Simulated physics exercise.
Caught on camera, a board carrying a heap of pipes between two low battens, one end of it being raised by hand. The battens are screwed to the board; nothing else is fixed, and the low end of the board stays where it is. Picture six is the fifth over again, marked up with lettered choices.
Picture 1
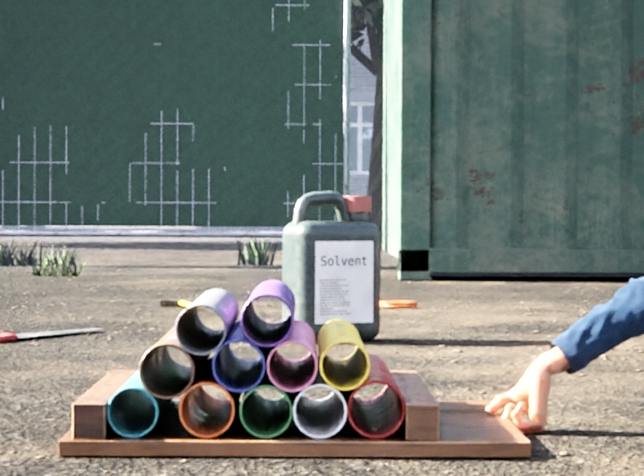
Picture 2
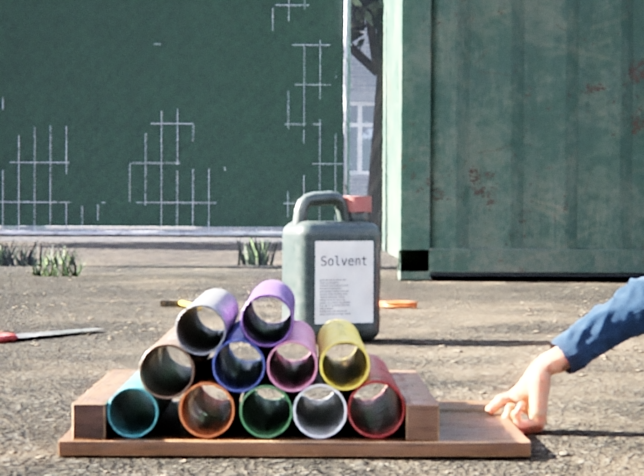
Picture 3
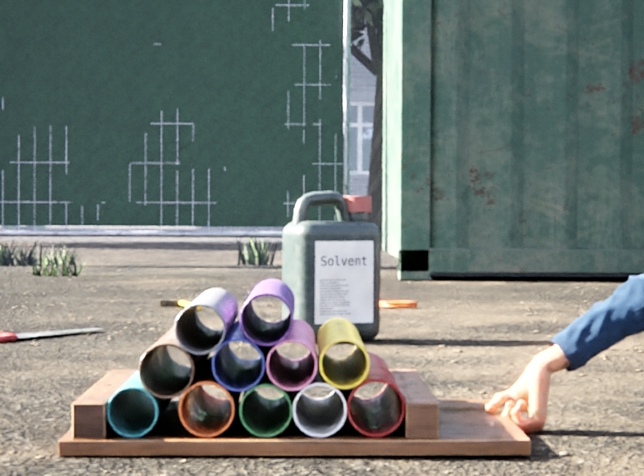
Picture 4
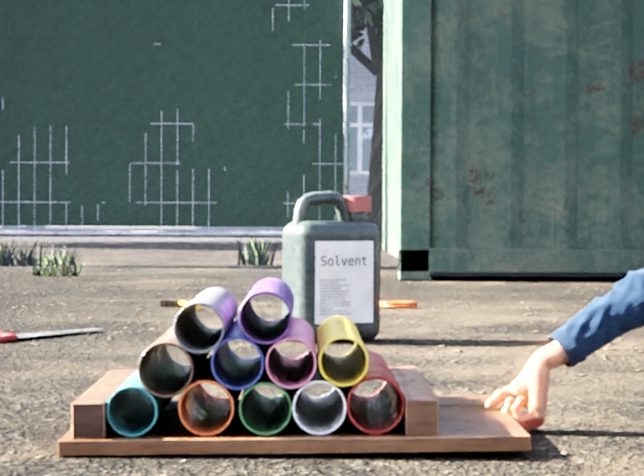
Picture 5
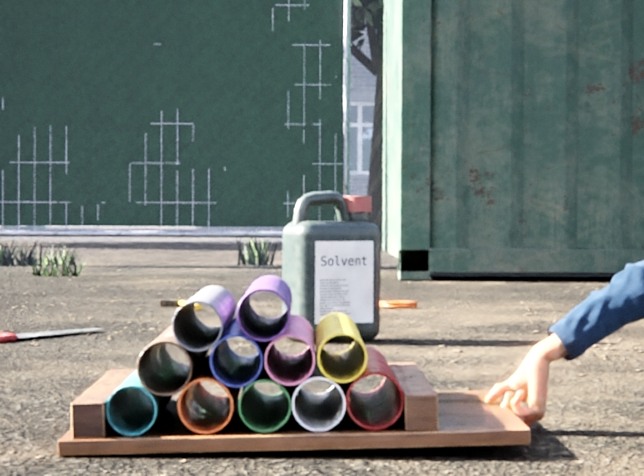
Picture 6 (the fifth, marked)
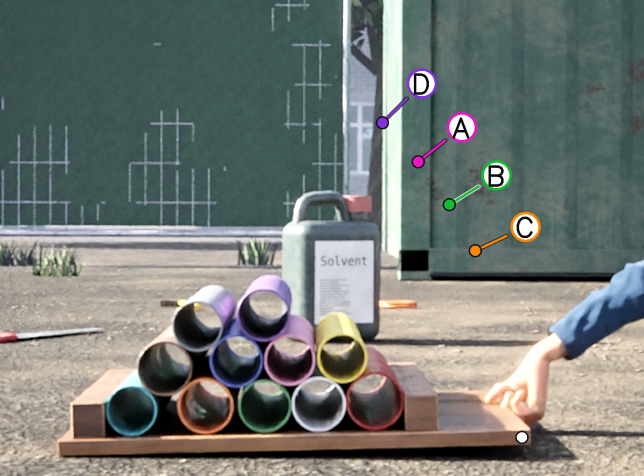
On rough ground outdoors, near a solvent container, a stack of colourful pipes lay between two wooden blocks on a board while a blue-sleeved hand at the right slightly raised that end.
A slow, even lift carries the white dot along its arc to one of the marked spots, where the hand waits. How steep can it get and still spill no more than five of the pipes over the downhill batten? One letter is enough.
Raise it to C.
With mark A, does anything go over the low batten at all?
Yes, at A.
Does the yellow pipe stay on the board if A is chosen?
The yellow pipe: No.
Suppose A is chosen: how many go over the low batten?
It comes to six.
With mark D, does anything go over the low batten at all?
Yes, at D.
On the marked copy, A at (418, 162); B at (450, 205); C at (475, 251); D at (382, 123); the white dot at (522, 437).
Taking C. A third of the way, board at 16°.
Two thirds of the way, board at 26°.
When it is over, board at 26°, two over the low batten (brown, grey).
As for the rest, A six over the low batten; B six over the low batten; D six over the low batten.
